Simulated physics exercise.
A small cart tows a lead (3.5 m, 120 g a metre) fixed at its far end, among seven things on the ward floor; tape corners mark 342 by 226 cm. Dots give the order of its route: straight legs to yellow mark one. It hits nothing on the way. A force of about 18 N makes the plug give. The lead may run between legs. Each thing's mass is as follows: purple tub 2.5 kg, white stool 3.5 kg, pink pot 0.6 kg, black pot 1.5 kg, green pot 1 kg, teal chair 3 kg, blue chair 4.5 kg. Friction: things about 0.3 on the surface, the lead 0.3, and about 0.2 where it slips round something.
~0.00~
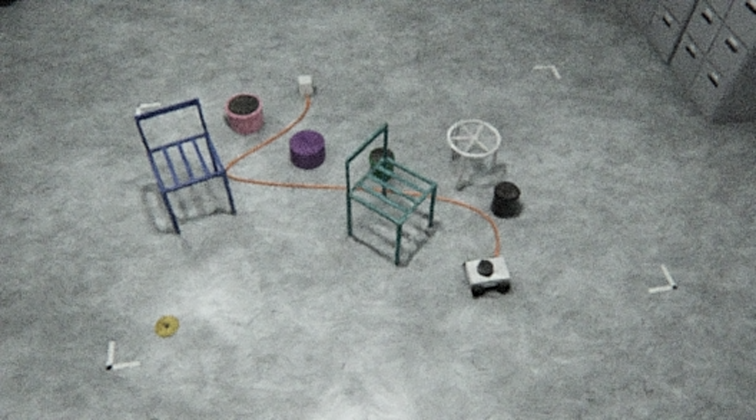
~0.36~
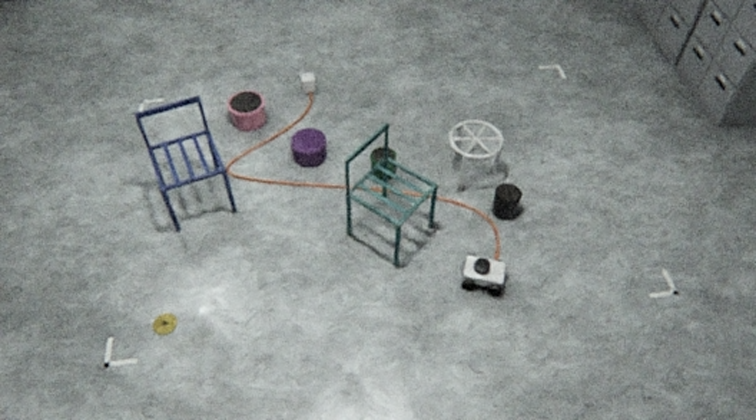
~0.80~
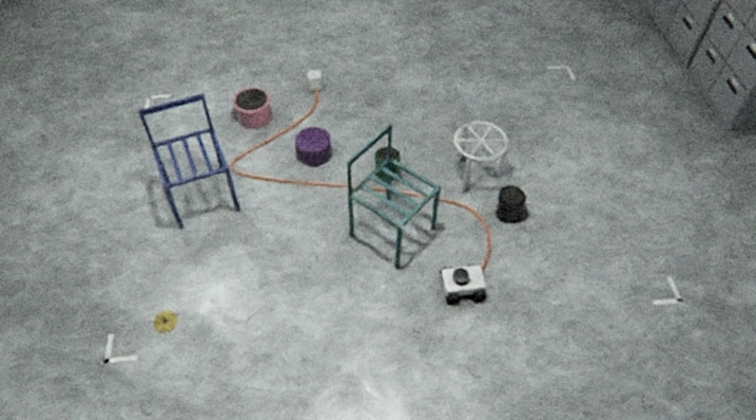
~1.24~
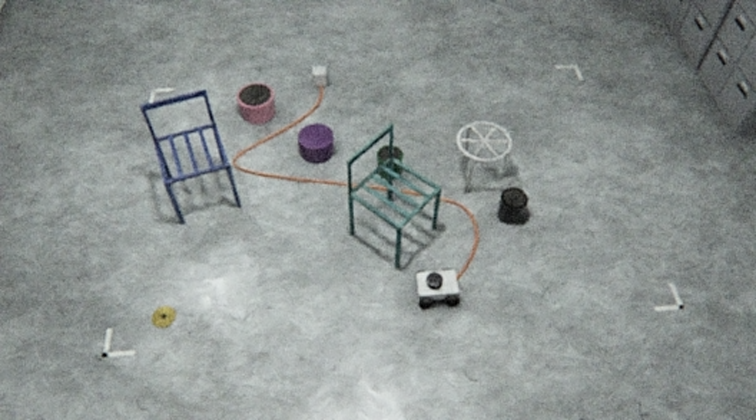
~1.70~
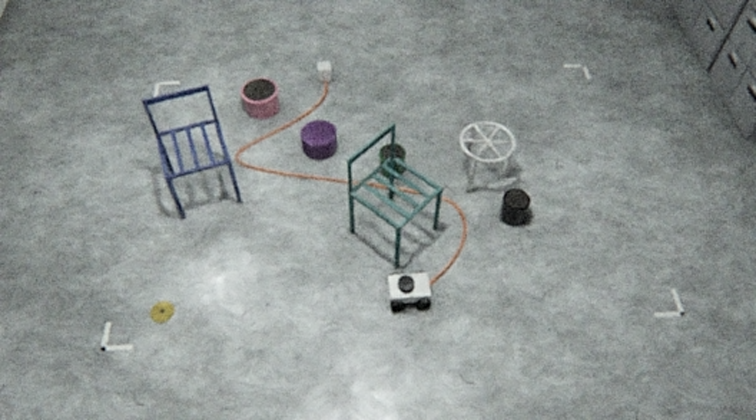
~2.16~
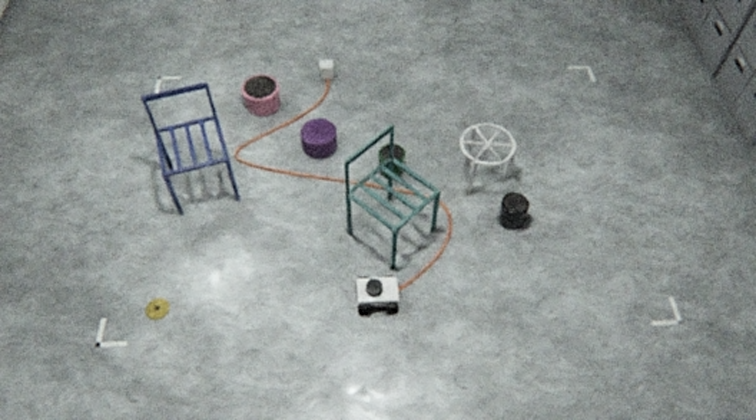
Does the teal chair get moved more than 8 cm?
Not stationary.
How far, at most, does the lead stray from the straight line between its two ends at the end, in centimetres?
Around 120 centimetres.
After 3.2 s, cart at (327, 299), lead slack at the fixed end; nothing else has moved.
After 4.2 s, cart at (266, 302), lead slack at the fixed end; nothing else has moved.
After 5.2 s, cart at (209, 305), 3 N at the fixed end; nothing else has moved.
After 6.3 s, cart at (159, 307), lead slack at the fixed end; teal chair 16 cm off its start.
After 6.7 s, cart at (159, 307), lead slack at the fixed end; teal chair 16 cm off its start at (367, 189).
